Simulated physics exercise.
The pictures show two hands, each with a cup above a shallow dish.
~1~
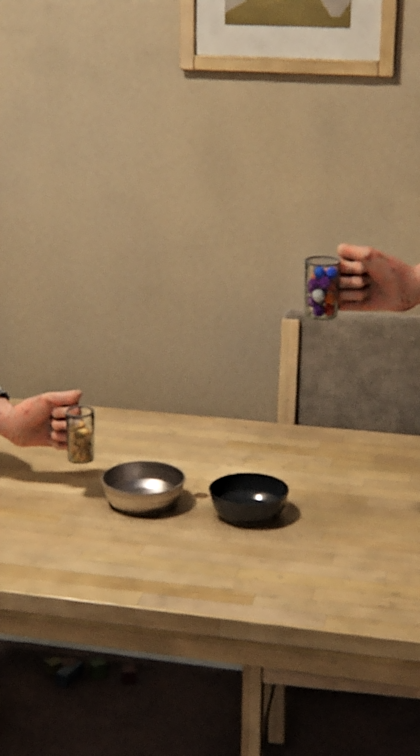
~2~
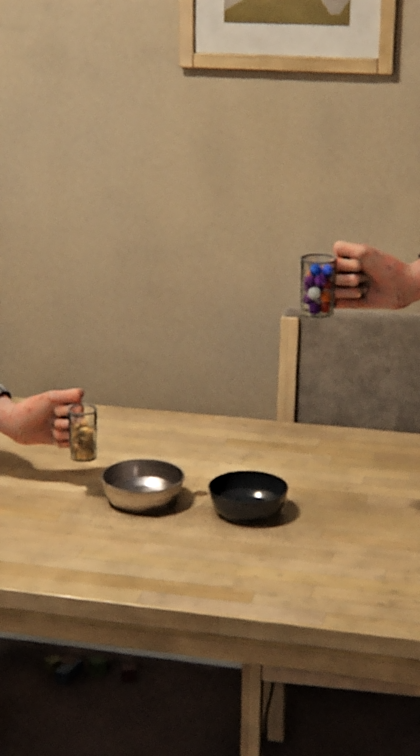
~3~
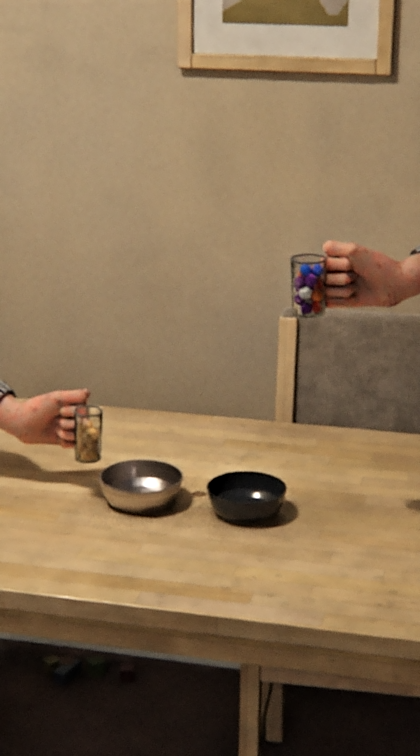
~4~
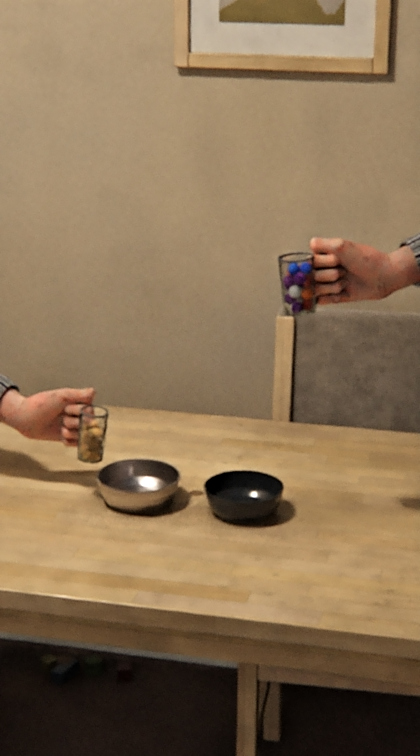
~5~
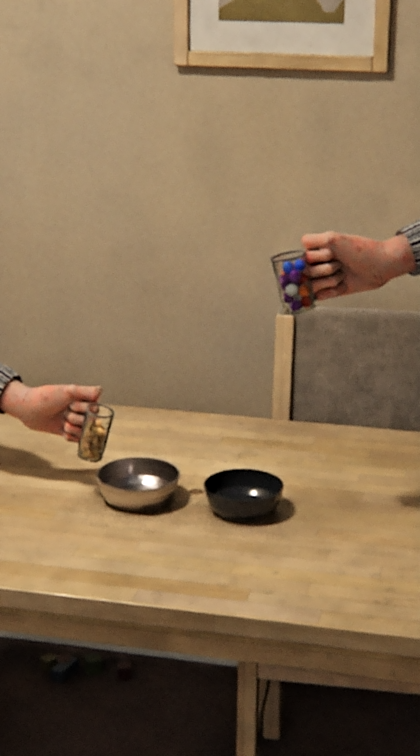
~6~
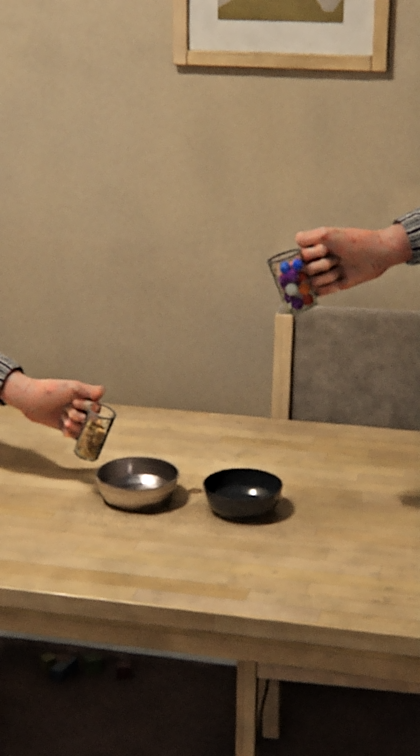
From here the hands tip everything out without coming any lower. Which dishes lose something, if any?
On the left the dish catches the lot, on the right it lets several get away.
Then, 0.37 s past the last view, left, all still in the cup; right, all still in the cup.
Then, 0.76 s past the last view, left, all still in the cup; right, all still in the cup.
Then, 1.22 s past the last view, left, about a third still in the cup, about two thirds in the dish, a small part in the air; right, a small part in the dish, nearly all in the air.
Finally, left, all in the dish, none outside the dish; right, about a third in the dish, about two thirds outside the dish.
